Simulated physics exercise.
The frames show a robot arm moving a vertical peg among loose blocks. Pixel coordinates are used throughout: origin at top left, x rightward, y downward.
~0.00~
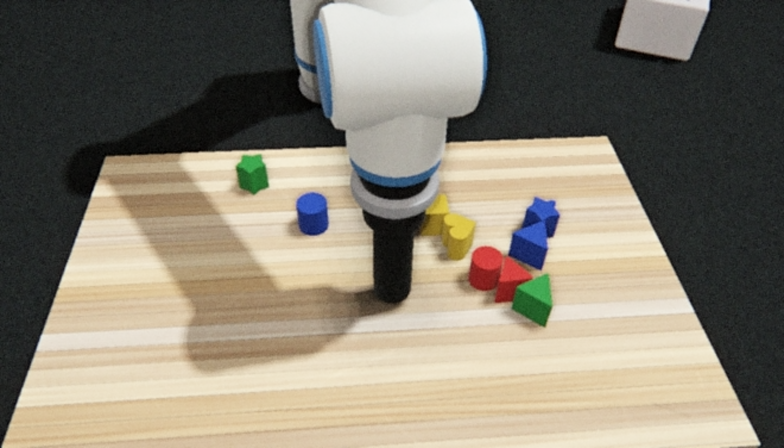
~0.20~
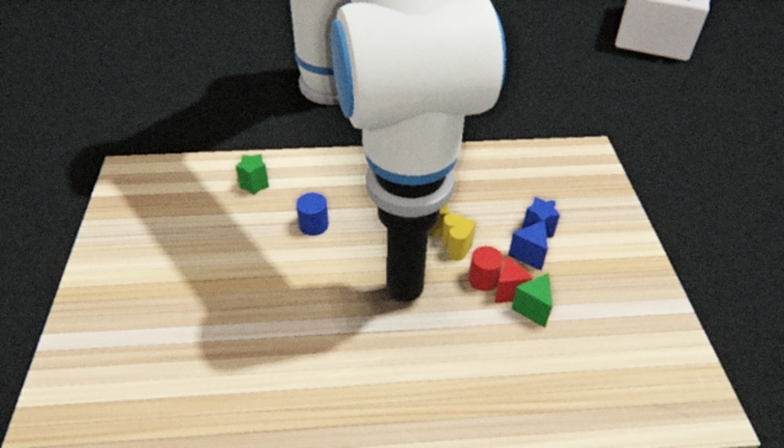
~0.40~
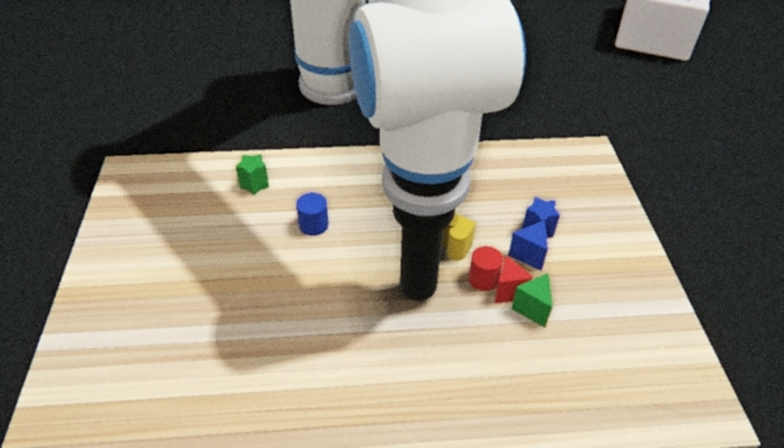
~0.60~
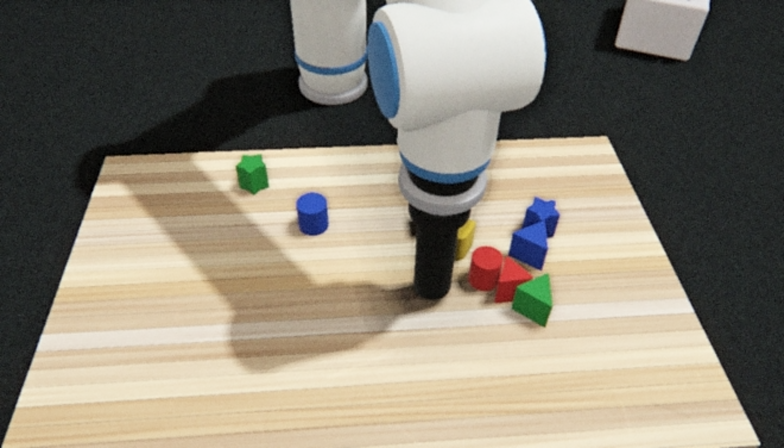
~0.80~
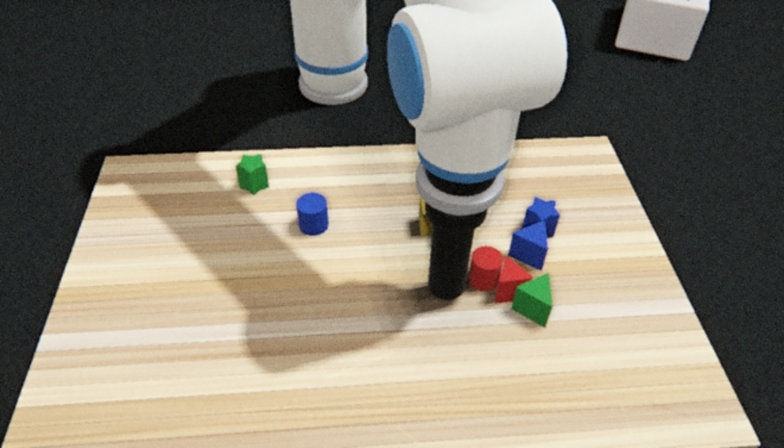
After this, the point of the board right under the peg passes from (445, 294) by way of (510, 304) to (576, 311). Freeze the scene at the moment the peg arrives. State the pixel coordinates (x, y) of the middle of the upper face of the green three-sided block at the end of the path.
It is going to be at (627, 302).
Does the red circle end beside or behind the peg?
My answer is yes.
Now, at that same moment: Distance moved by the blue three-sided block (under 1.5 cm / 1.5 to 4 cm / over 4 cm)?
It goes hardly anywhere, under 1.5 cm.
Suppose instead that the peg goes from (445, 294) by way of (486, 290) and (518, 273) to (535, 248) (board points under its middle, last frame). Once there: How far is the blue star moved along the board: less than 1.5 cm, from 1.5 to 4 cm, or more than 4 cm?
1.5 to 4 cm.
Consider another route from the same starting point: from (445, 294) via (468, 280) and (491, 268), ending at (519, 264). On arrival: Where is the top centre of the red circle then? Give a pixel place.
Around pixel (553, 232).
What follows on the original path. One third of the way, peg at (491, 294); red circle at (498, 253); red three-sided block at (526, 266), turned 20° clockwise.
Two thirds of the way, peg at (536, 299); red circle at (499, 253); red three-sided block at (550, 260), turned 50° anticlockwise; green three-sided block at (583, 295).
At the end, peg at (579, 303); yellow heart still; red circle at (499, 253); red three-sided block at (558, 262), turned 100° anticlockwise; blue three-sided block still; green three-sided block at (627, 302), turned 15° clockwise.
